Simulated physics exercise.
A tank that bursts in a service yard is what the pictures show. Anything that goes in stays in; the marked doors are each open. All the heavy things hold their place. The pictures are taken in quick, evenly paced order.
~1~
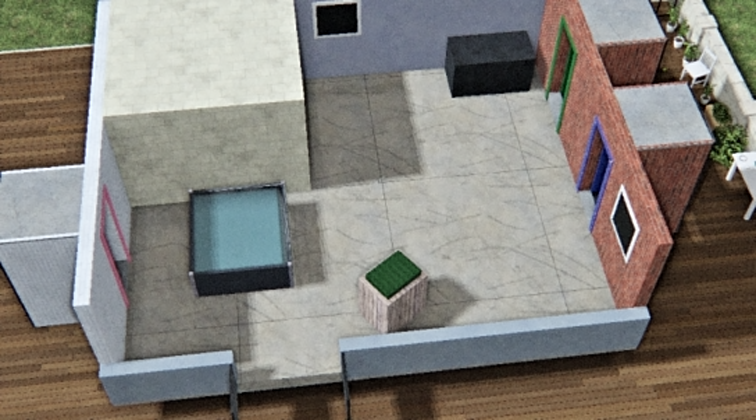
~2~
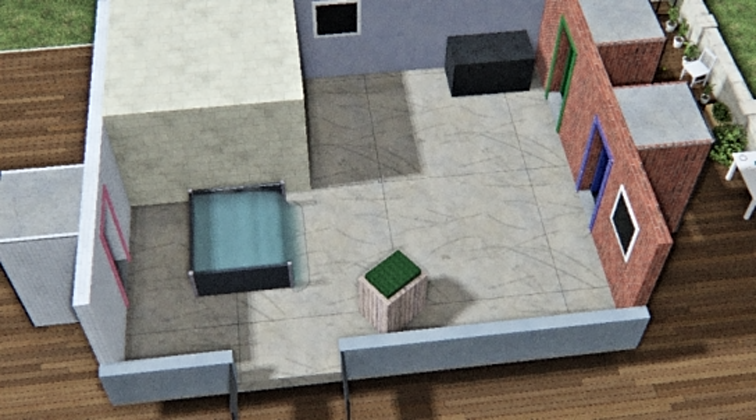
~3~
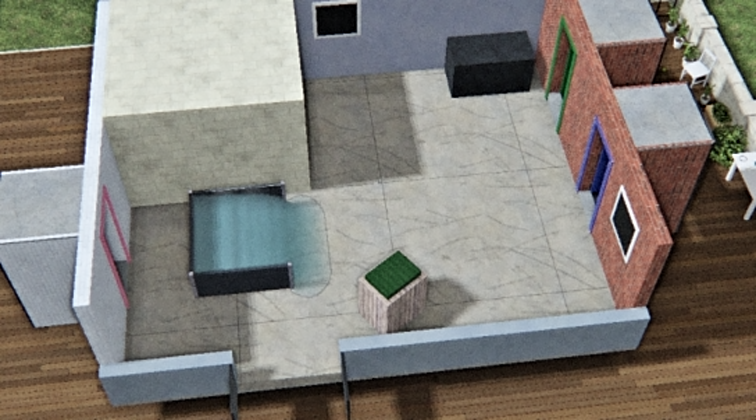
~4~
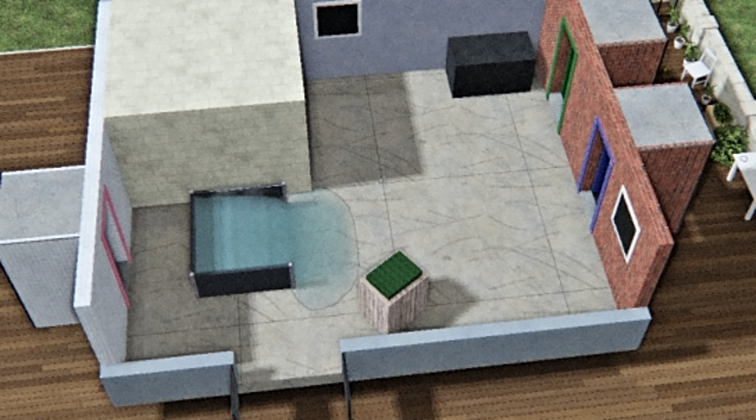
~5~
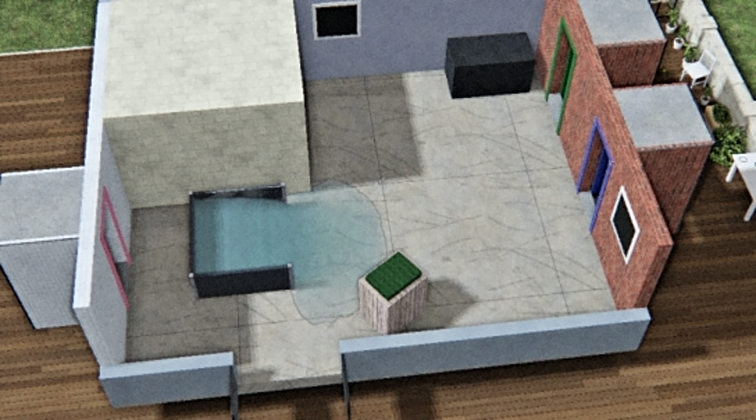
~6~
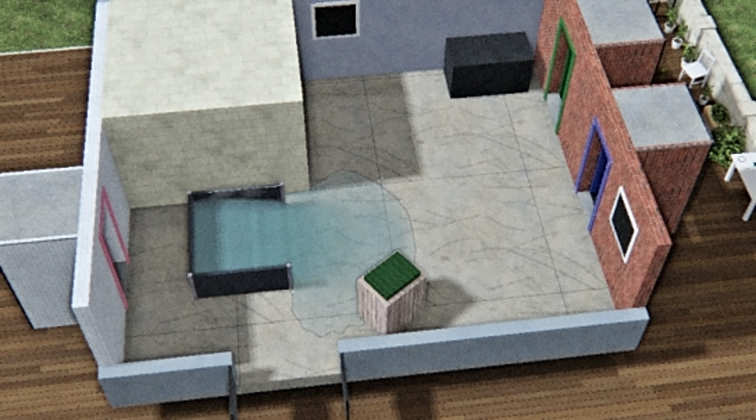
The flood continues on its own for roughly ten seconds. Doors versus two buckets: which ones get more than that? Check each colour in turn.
The blue door overshoots the limit. The pink door keeps inside the limit. The green door keeps inside the limit.
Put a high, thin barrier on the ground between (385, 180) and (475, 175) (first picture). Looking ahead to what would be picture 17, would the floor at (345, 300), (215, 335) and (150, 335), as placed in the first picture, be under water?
Submerged; untouched; untouched.
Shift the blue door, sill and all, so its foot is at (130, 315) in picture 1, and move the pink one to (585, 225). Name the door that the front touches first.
I'd go with the one in pink.
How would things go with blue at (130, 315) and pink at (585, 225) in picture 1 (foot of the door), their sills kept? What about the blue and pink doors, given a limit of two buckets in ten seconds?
As it turns out, the blue door door keeps clear but the pink door door spills past.
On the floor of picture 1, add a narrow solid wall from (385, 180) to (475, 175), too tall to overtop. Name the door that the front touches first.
Answer: The blue one.
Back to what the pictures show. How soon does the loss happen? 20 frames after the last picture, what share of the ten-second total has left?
Estimated share: Close to 50 %.
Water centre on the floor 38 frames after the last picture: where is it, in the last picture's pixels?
Estimate: (471, 204).
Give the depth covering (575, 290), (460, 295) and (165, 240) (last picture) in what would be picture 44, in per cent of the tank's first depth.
The three come to some 10, 6 and 0 per cent respectively.
A moment on, water covers 30 % of the floor; the blue door not reached, the pink door not reached, the green door not reached.
Next, water covers 55 % of the floor; the blue door under two buckets in, the pink door not reached, the green door not reached.
Then, water covers 65 % of the floor; the blue door far over two buckets in, the pink door not reached, the green door wet at the sill, nothing in.
Later, water covers 65 % of the floor; the blue door far over two buckets in, the pink door not reached, the green door wet at the sill, nothing in.
In the end, water covers 80 % of the floor; the blue door far over two buckets in, the pink door not reached, the green door wet at the sill, nothing in.
